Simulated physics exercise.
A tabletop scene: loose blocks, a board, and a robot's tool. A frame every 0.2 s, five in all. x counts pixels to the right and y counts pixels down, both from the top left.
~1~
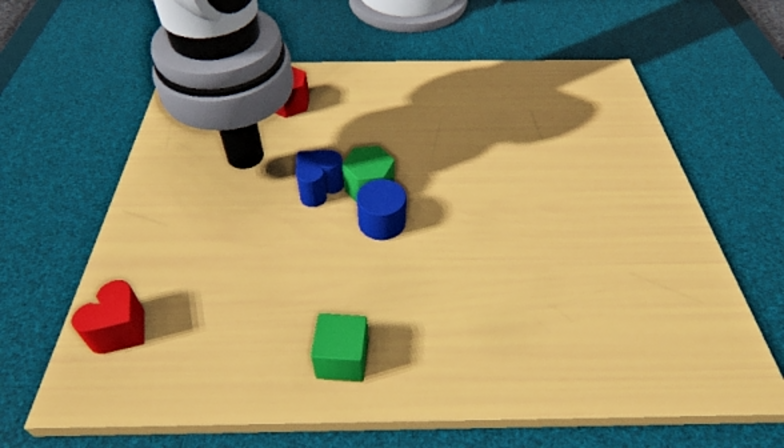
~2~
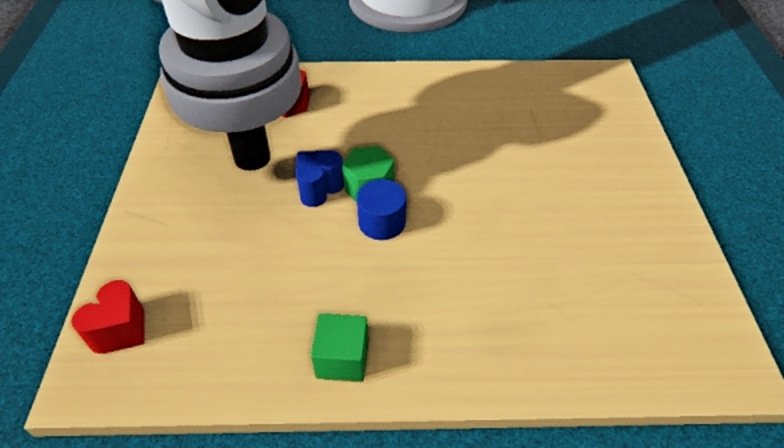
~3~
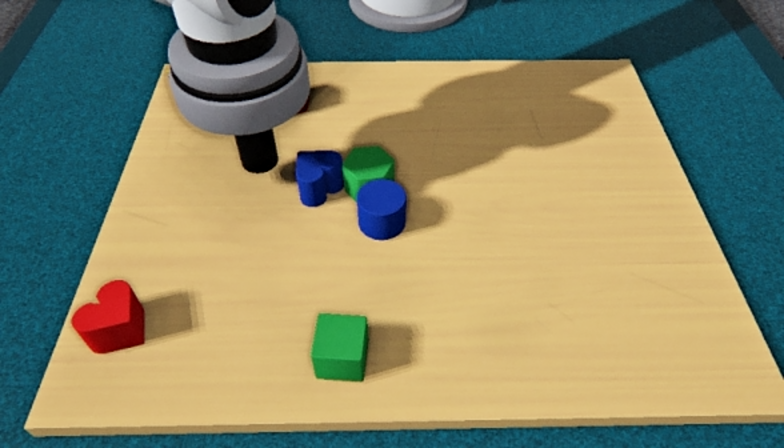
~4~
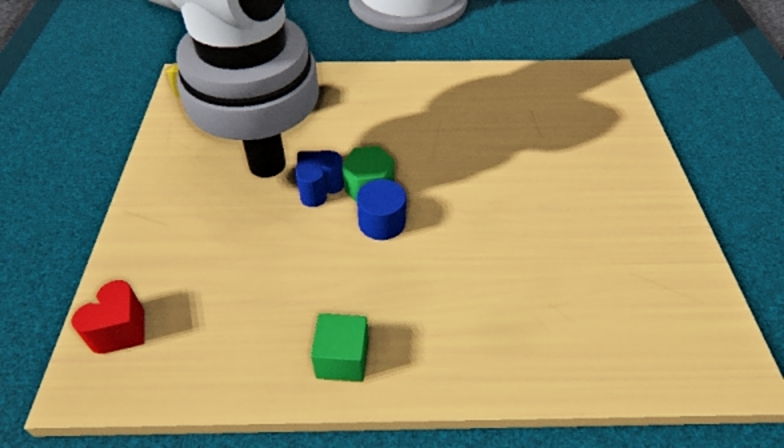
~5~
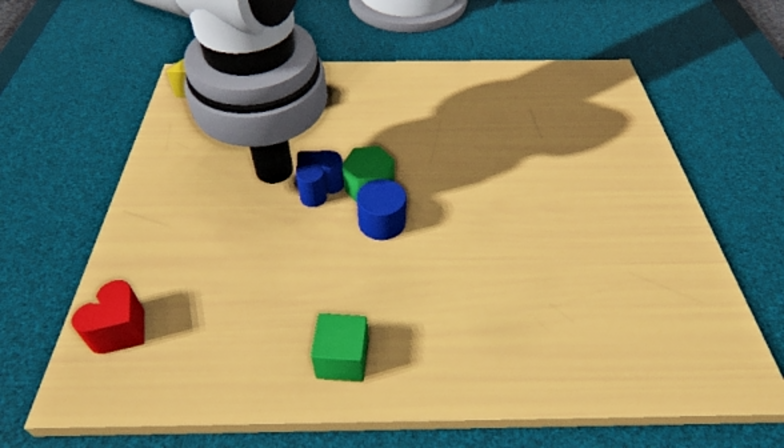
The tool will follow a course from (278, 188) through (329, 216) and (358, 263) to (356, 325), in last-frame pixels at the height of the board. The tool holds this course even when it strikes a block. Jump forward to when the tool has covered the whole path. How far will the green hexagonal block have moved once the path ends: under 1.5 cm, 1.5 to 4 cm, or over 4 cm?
Moves 1.5 to 4 cm.
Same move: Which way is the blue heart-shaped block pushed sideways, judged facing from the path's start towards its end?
With start-to-end as forward, it shifts left.
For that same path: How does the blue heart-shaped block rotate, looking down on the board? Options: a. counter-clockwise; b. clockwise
It's a.
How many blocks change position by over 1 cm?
Total: Two.
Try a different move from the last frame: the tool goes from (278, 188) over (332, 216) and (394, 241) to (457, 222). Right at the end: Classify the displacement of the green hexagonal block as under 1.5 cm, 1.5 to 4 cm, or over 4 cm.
Its displacement is between 1.5 and 4 cm.
The first path, step by step. One third of the way, tool at (327, 199); blue heart-shaped block at (347, 164), turned 45° anticlockwise; green hexagonal block at (392, 159), turned 15° clockwise.
Two thirds of the way, tool at (357, 248); blue heart-shaped block at (347, 164), turned 45° anticlockwise; green hexagonal block at (392, 159), turned 15° clockwise; blue round block at (388, 198).
At the end, tool at (355, 310); blue heart-shaped block at (347, 164), turned 45° anticlockwise; green square at (337, 342); green hexagonal block at (392, 159), turned 15° clockwise; blue round block at (388, 198).
